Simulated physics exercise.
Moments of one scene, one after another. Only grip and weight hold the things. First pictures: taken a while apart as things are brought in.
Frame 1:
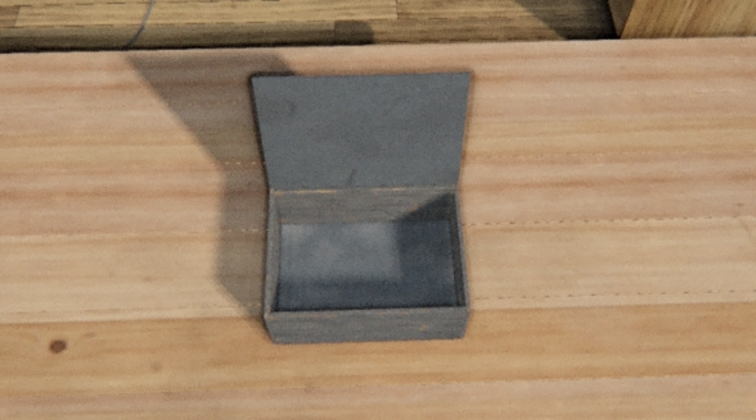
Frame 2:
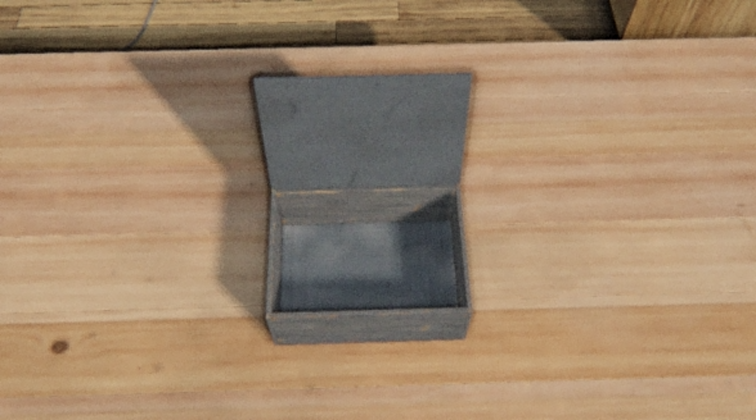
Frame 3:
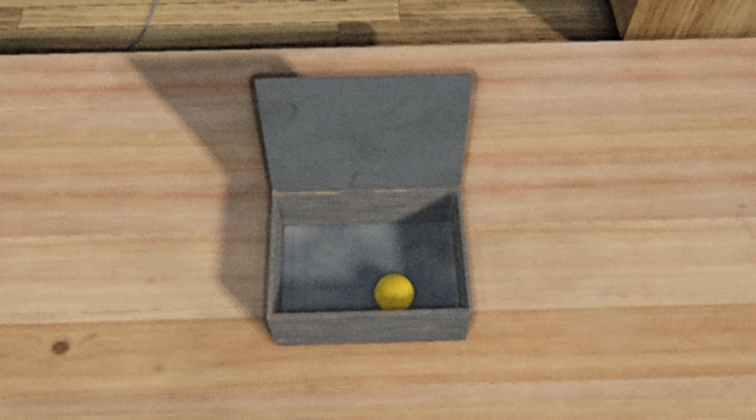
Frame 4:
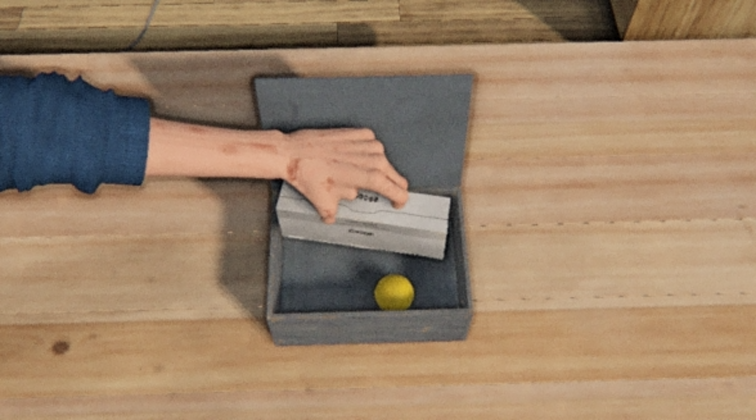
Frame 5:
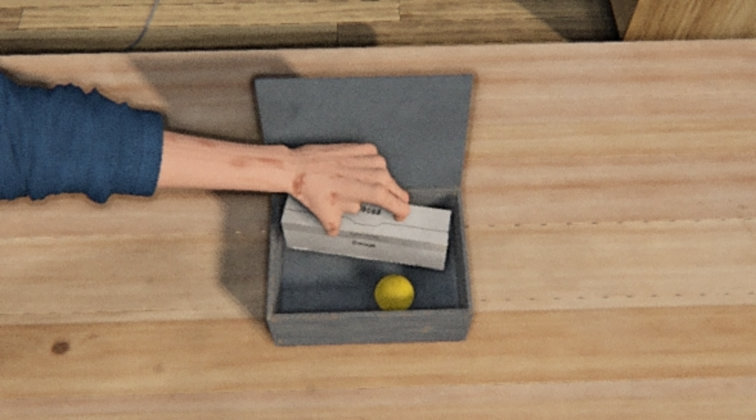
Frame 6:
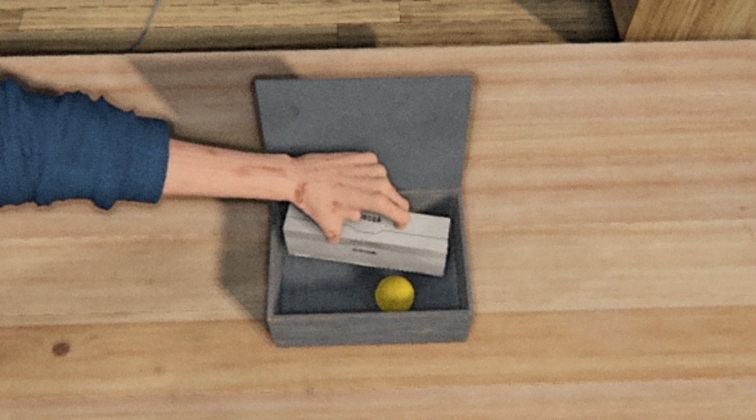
A yellow ball appears in an open gray box, then a hand lowers a white carton inside.
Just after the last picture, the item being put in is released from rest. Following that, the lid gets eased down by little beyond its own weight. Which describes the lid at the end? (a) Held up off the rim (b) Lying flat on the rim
b, lying flat on the rim.
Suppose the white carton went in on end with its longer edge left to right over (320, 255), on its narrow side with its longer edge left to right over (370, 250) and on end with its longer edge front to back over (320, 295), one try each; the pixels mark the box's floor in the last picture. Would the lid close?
Try one: The lid remains open; try two: It comes all the way down; try three: It remains open.
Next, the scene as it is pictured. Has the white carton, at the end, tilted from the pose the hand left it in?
Looking at the last picture, it is left as set.
Then, 0.40 s later than the last frame, white carton moved a little near (369, 252); yellow lemon moved a little.
Then, 1.40 s later than the last frame, lid 75° above the rim; white carton moved a little near (369, 252).
Then, 1.70 s later than the last frame, lid 45° above the rim; white carton moved a little near (369, 252).
Then, 1.90 s later than the last frame, lid 16° above the rim; white carton moved a little near (369, 252).
When it is over, lid shut; moved from the start, white carton; yellow lemon as before. End places, in pixels of the last picture, white carton near (369, 252).
